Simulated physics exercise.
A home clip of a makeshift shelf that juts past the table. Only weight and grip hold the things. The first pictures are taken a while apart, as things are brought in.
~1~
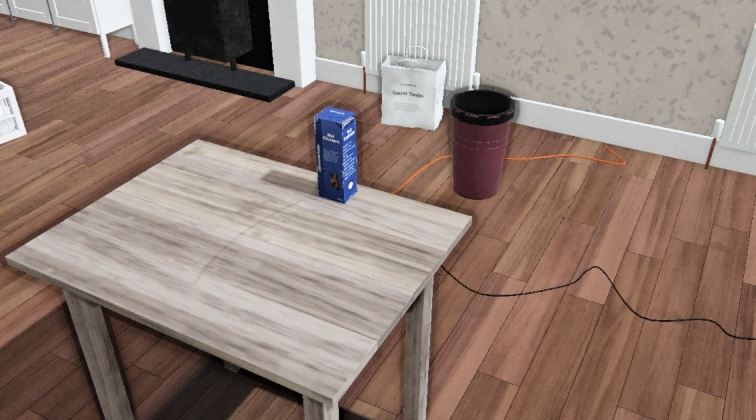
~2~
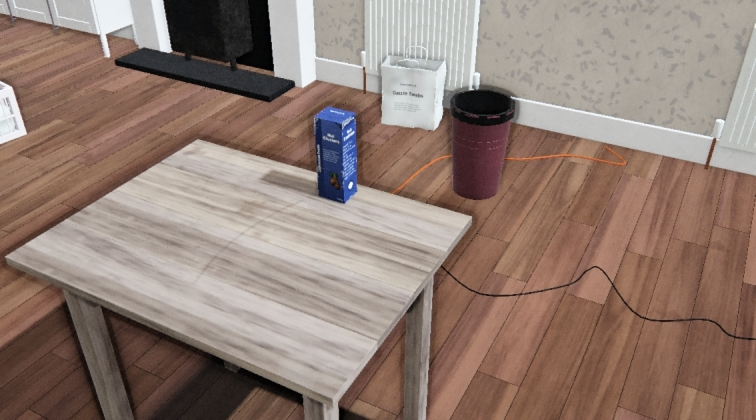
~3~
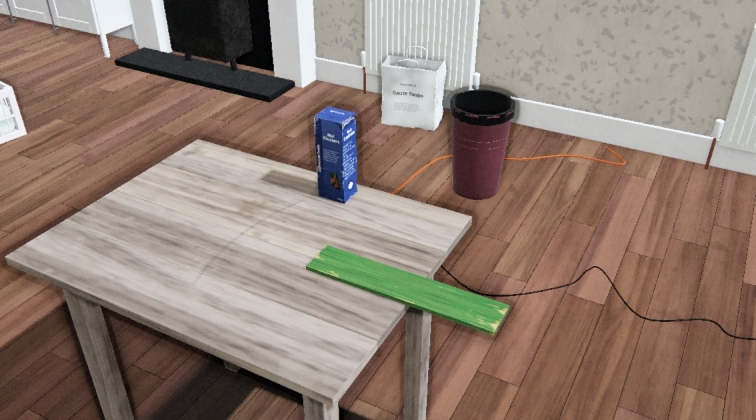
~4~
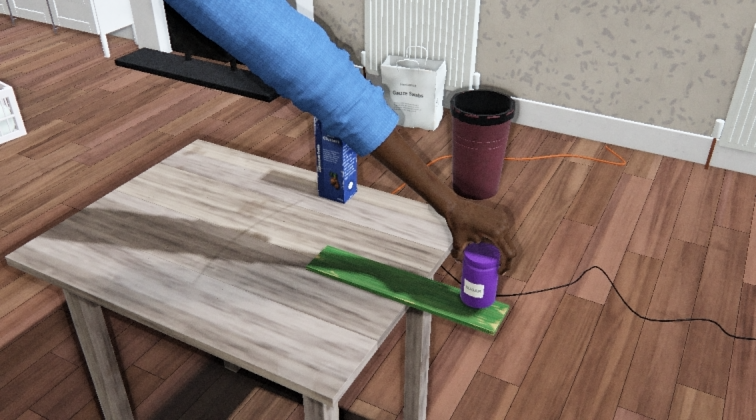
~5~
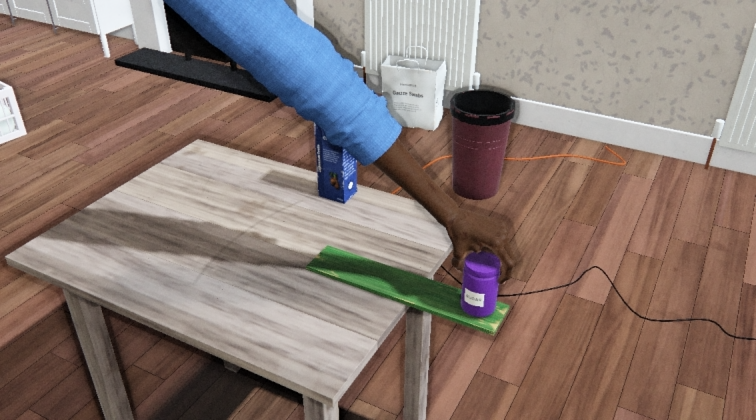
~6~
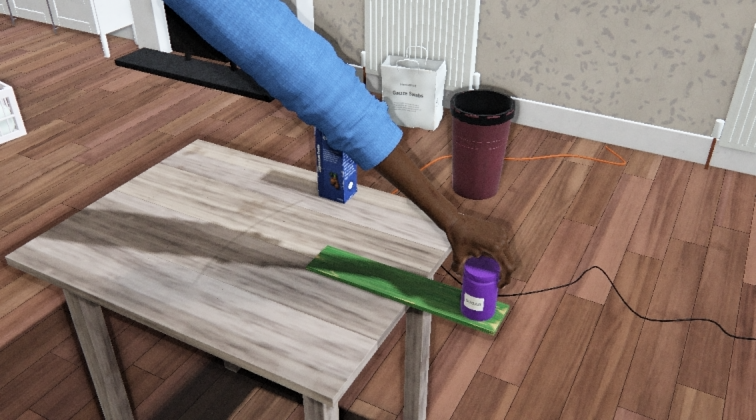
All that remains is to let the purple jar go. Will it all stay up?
The board comes down.
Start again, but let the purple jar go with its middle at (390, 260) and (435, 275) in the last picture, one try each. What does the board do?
First try: It keeps its balance; second try: It goes over.
Then, 0.50 s past the last view, purple jar and green board now down on the floor or falling.
Then, 0.60 s past the last view, things are still on the move.
Finally, down on the floor or falling, purple jar and green board; blue carton still in place. The board tips off the edge.
